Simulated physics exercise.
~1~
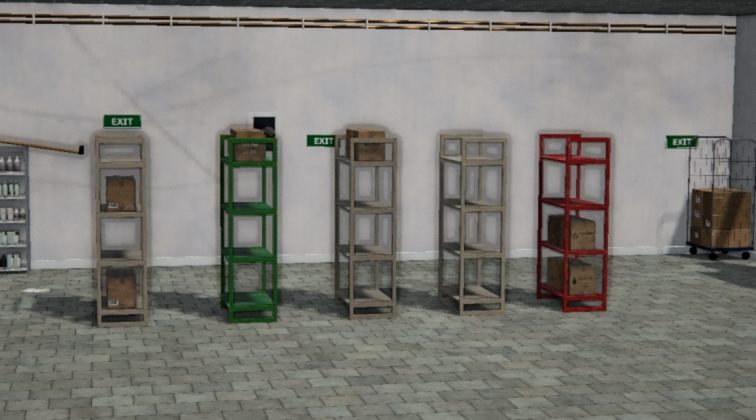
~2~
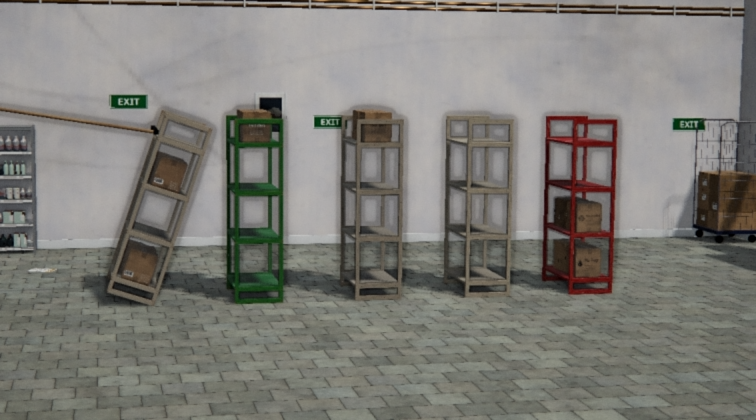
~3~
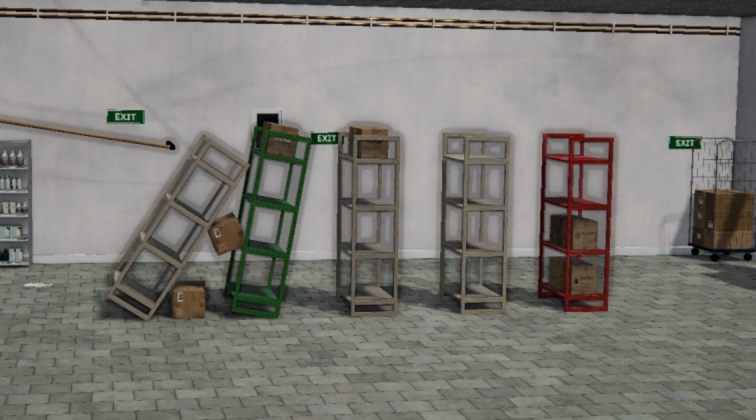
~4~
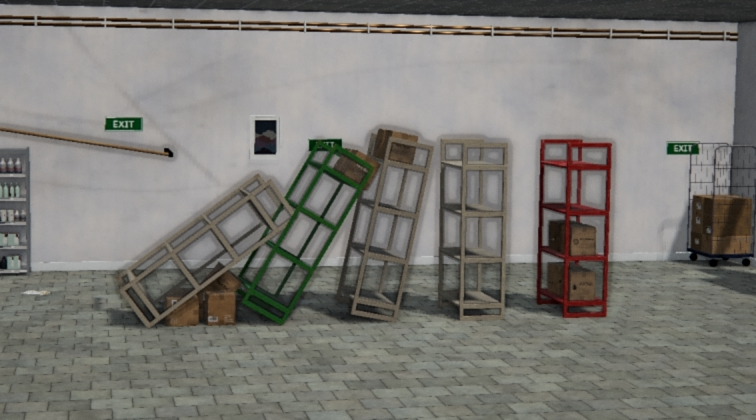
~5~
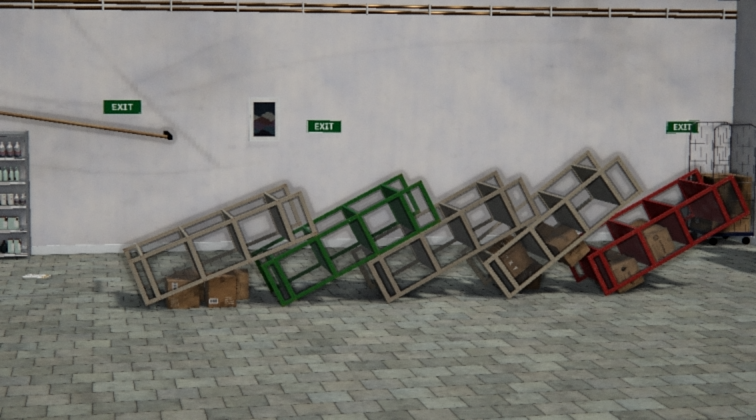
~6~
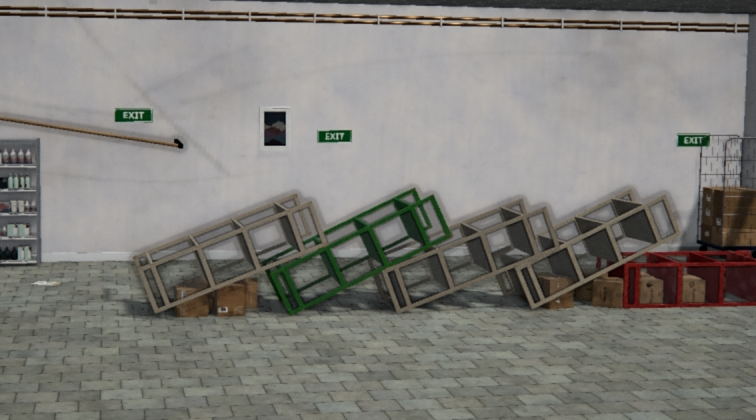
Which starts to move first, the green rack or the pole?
The pole starts to move first. The green rack only begins to tilt later, once the first beige rack has tipped over toward it.
A long pole reaches in from the left toward a row of five open shelving racks on a paved floor, seen from the side before a pale wall with green exit signs. The racks are beige, green, beige, beige and red, several holding brown cartons. The pole pushes the top of the first beige rack, which tips right, spills its cartons and leans into the green one. The green rack topples against the next, and the fall runs on through the last beige rack to the red one. Finally the red rack lies flat, while the other four rest slanted in a chain.
